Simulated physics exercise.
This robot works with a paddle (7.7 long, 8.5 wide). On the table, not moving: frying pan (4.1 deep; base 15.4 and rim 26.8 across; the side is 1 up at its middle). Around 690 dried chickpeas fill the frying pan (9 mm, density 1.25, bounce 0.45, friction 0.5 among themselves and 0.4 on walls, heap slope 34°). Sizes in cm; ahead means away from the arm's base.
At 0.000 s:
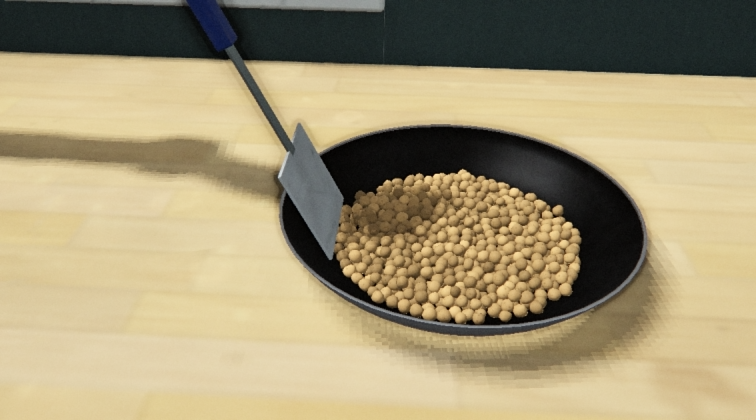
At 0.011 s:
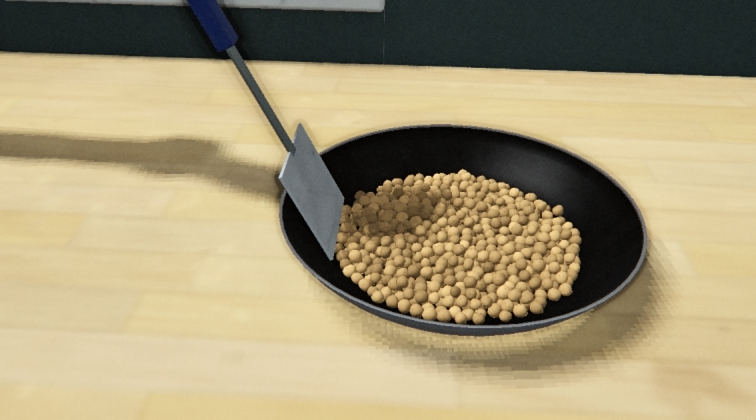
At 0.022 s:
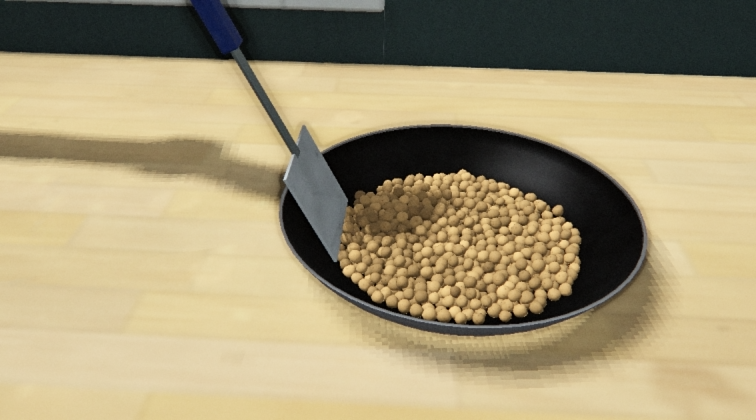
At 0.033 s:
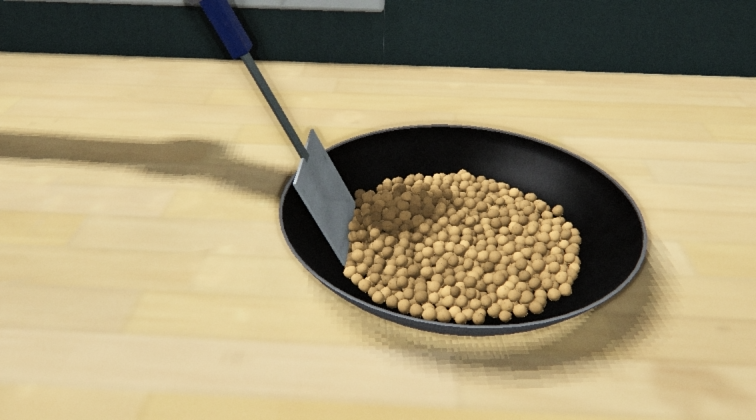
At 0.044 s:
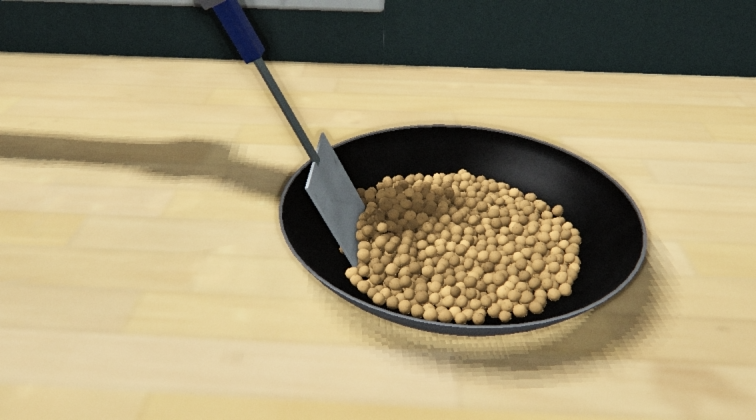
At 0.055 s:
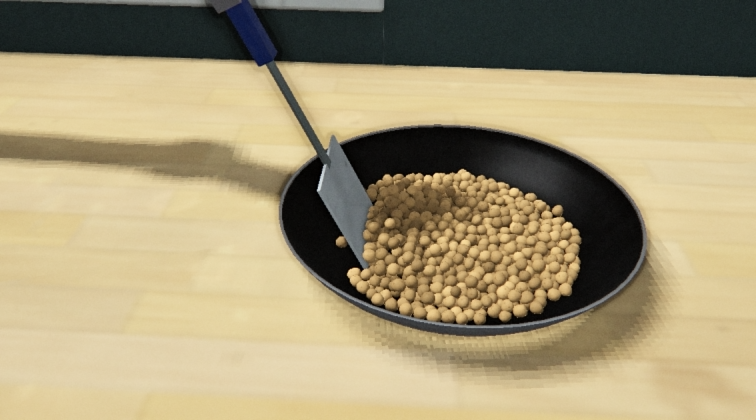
A blue-handled paddle slides slowly right into the chickpeas in a still black frying pan.
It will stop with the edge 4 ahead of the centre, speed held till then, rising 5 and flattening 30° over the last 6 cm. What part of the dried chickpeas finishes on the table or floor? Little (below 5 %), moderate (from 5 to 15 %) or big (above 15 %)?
A little share, below 5 %, ends on the table or floor.
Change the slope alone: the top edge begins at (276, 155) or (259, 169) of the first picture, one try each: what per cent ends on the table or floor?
Some 0 and 0 per cent.
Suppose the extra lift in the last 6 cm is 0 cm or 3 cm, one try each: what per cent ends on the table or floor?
About 0 and 0 per cent.
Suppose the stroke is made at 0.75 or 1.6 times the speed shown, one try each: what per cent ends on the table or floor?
About 0 and 10 per cent.
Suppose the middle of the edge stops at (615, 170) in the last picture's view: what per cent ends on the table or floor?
About 20 per cent.
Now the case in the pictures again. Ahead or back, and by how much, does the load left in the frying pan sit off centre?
Roughly 4.0 cm ahead.
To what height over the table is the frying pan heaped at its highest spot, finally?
Roughly 4.0 cm.
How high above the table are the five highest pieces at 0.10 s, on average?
About 5 cm.
After 0.10 s, sloping 64°, highest piece 6 above the table; 689 in the frying pan.
After 0.15 s, sloping 51°, highest piece 5 above the table; 689 in the frying pan.
After 0.37 s, sloping 34°, highest piece 5 above the table; 685 in the frying pan, 2 on the table or floor, 2 on the blade or in flight.
After 1.42 s, sloping 34°, highest piece 4 above the table; 683 in the frying pan, 6 on the table or floor.
In the end, 683 in the frying pan, 6 on the table or floor. That is 1 % on the table or floor.
